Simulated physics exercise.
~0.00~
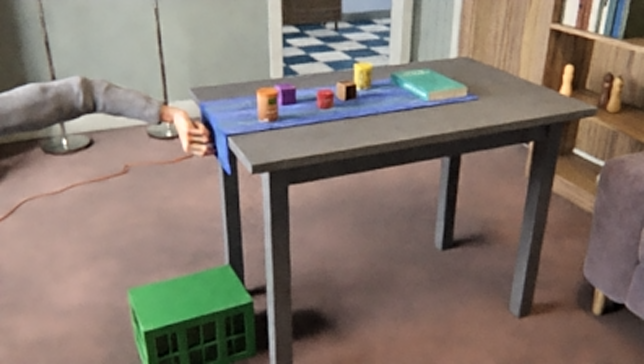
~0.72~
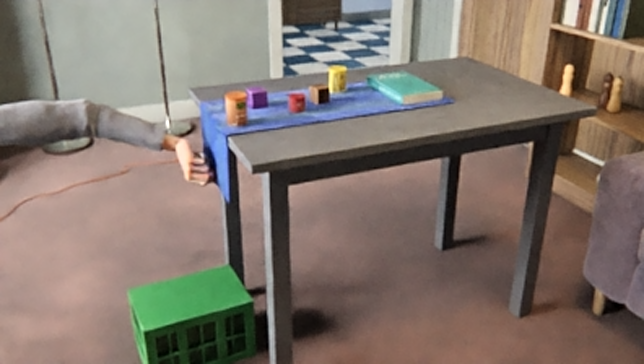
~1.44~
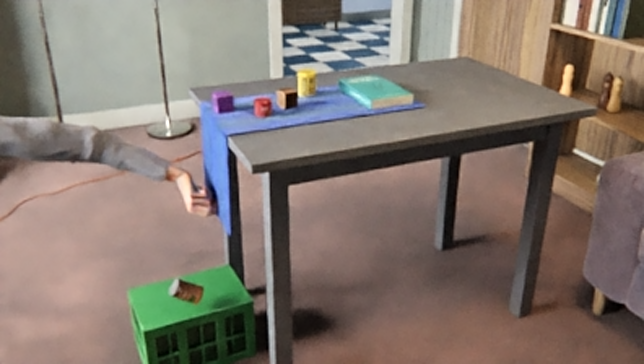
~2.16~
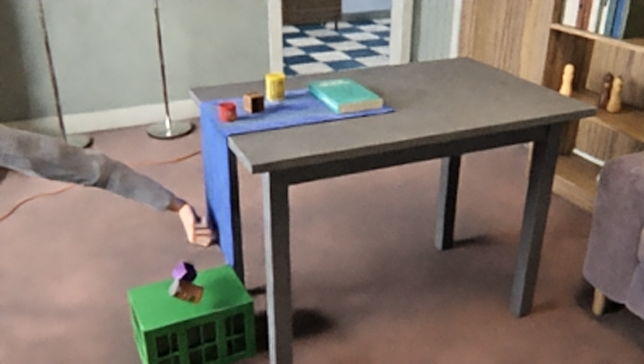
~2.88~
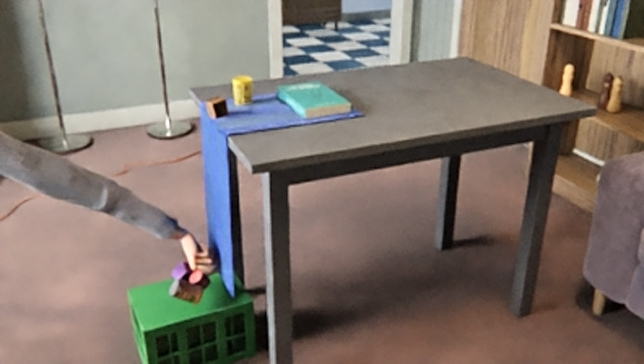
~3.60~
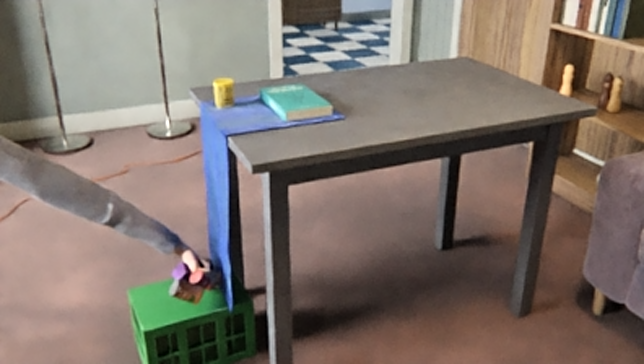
At first, a hand at the left grips the end of a blue cloth on a grey table, where an orange can, a purple cube, a red pot, a brown cube, a yellow can and a teal book rest. The hand draws the cloth down over the edge, carrying everything left. The orange can drops onto the green crate below, and the purple cube follows. Next the red pot falls, then the brown cube, gathering there beside the lowered hand. Finally, the cloth hangs down to the crate, four things are off the table, and the yellow can and book remain on top.
